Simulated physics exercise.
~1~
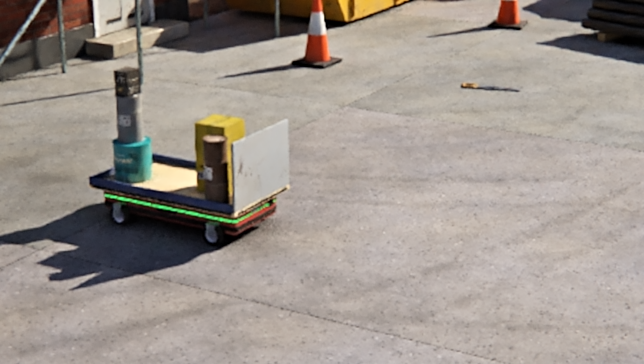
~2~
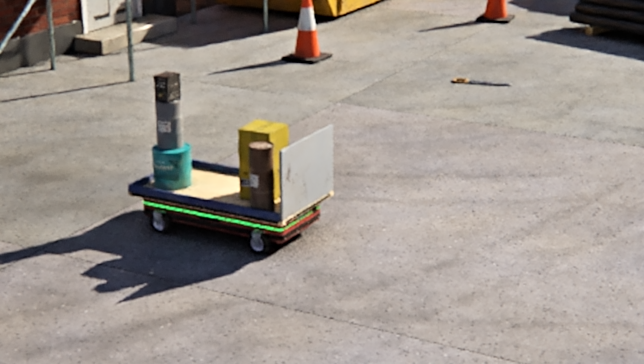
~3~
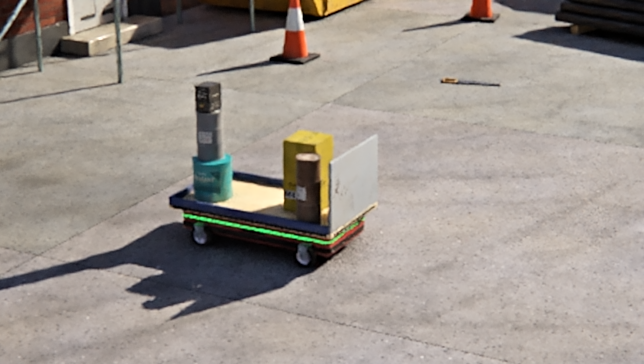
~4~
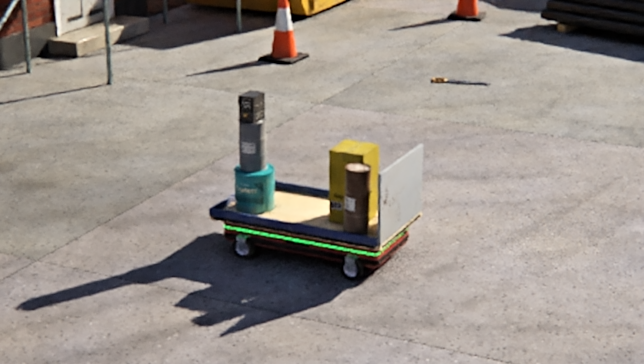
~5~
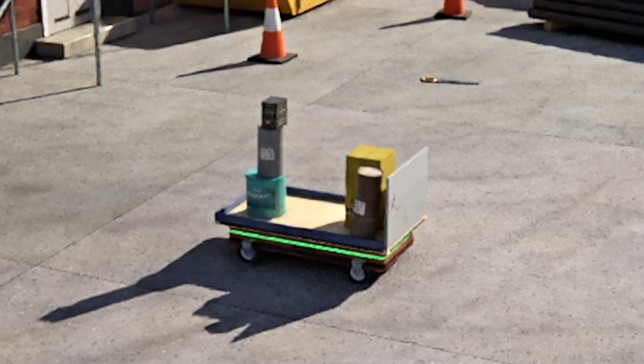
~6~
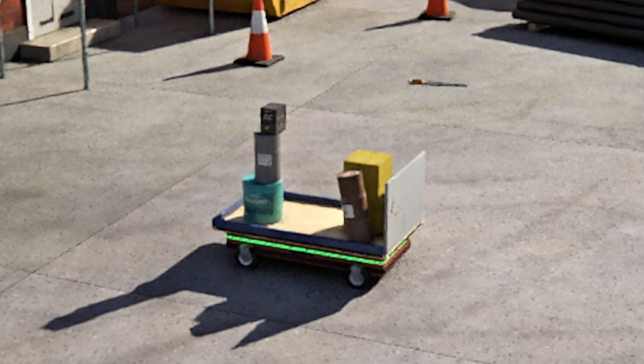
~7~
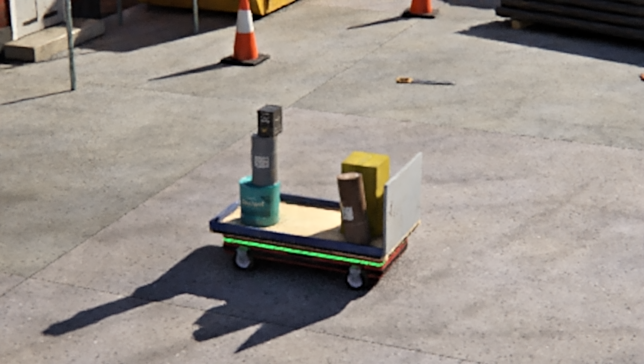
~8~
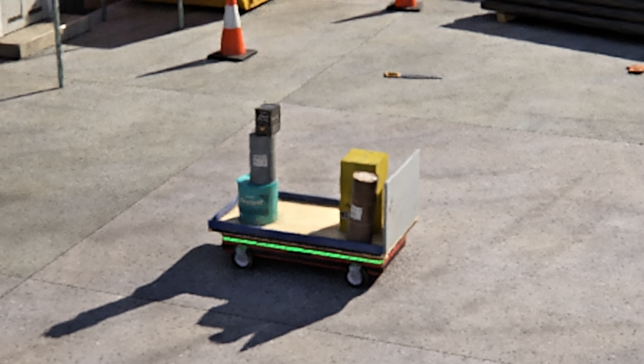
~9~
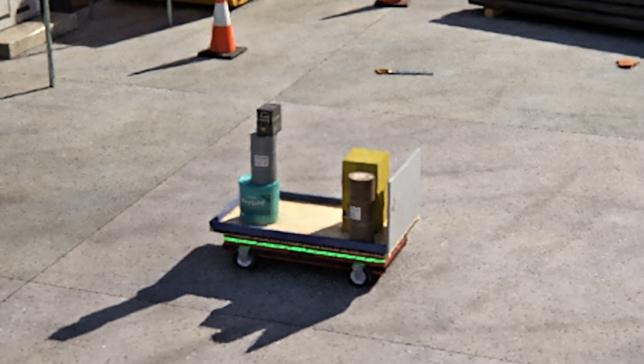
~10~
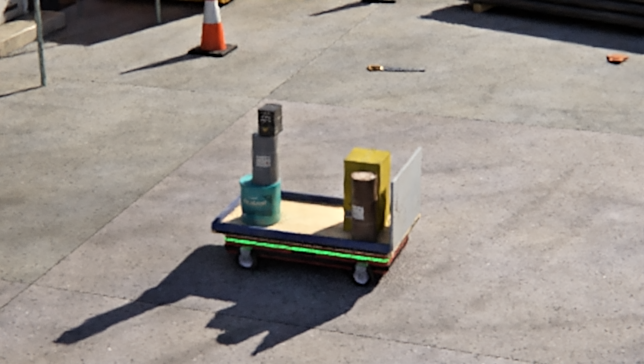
A flat cart carrying a black box on a grey canister above a turquoise pail, plus a yellow box and a brown canister, rolls right across pavement and stops; the brown canister tips left, then rocks back upright, and everything stays aboard, standing still.
